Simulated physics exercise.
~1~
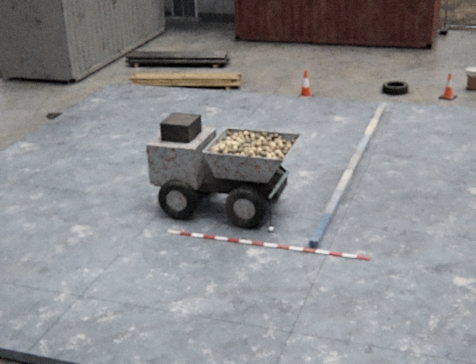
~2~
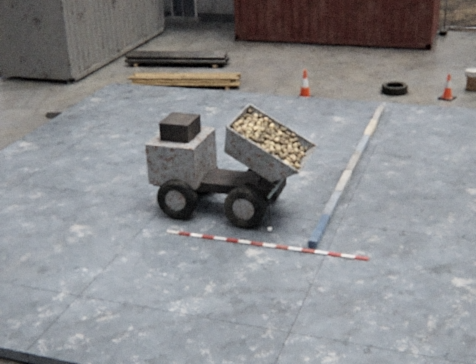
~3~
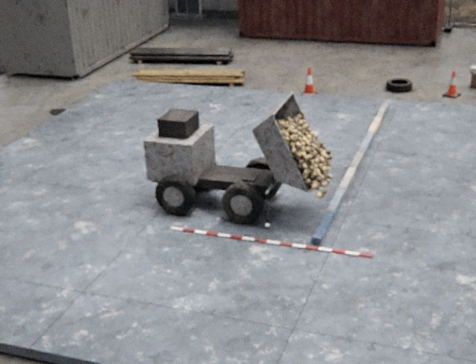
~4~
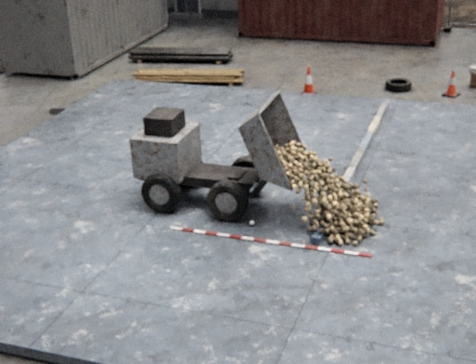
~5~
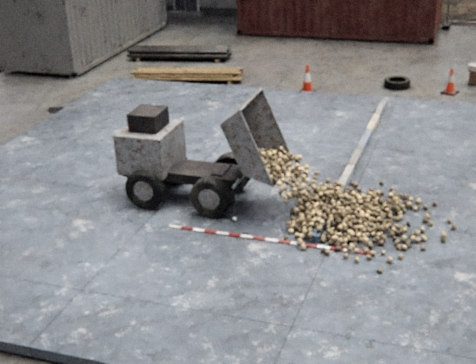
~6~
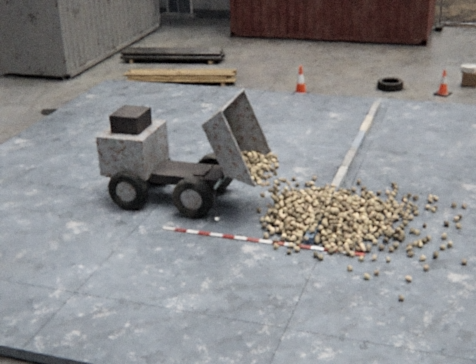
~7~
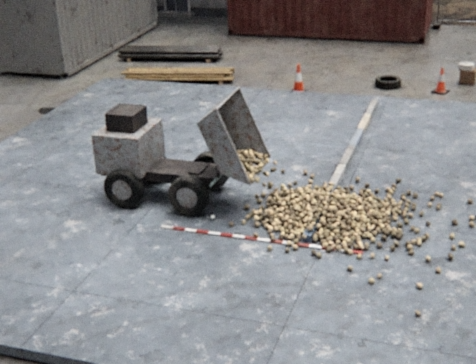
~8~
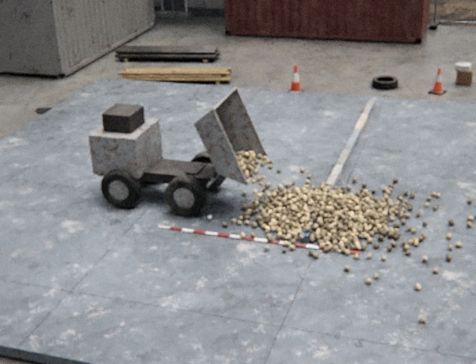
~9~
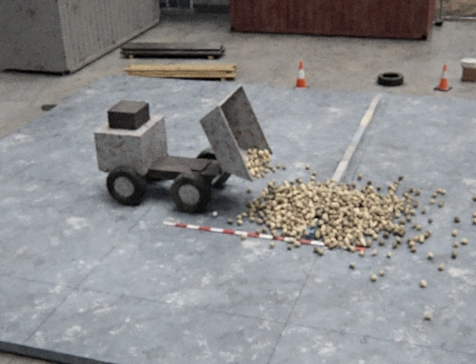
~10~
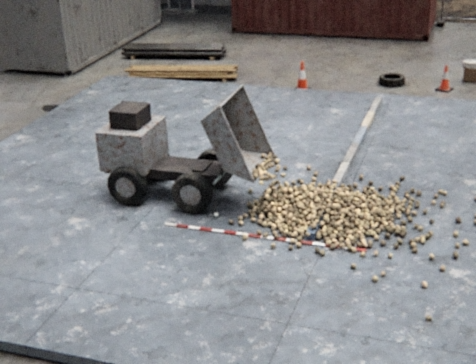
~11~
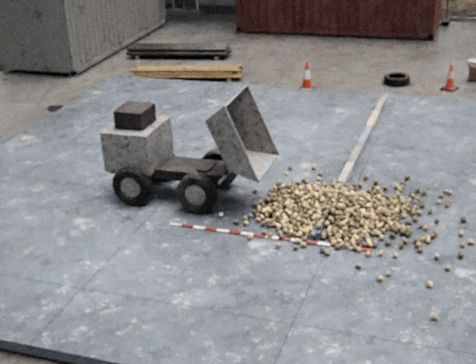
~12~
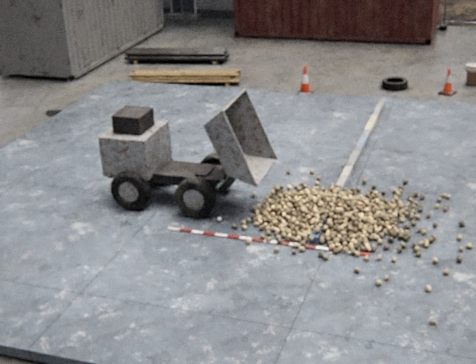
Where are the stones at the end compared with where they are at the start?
At the start the stones are loaded in the dumper's level body. At the end they lie on the ground to the right of the machine, in a wide heap spread across the kerb with some scattered further right.
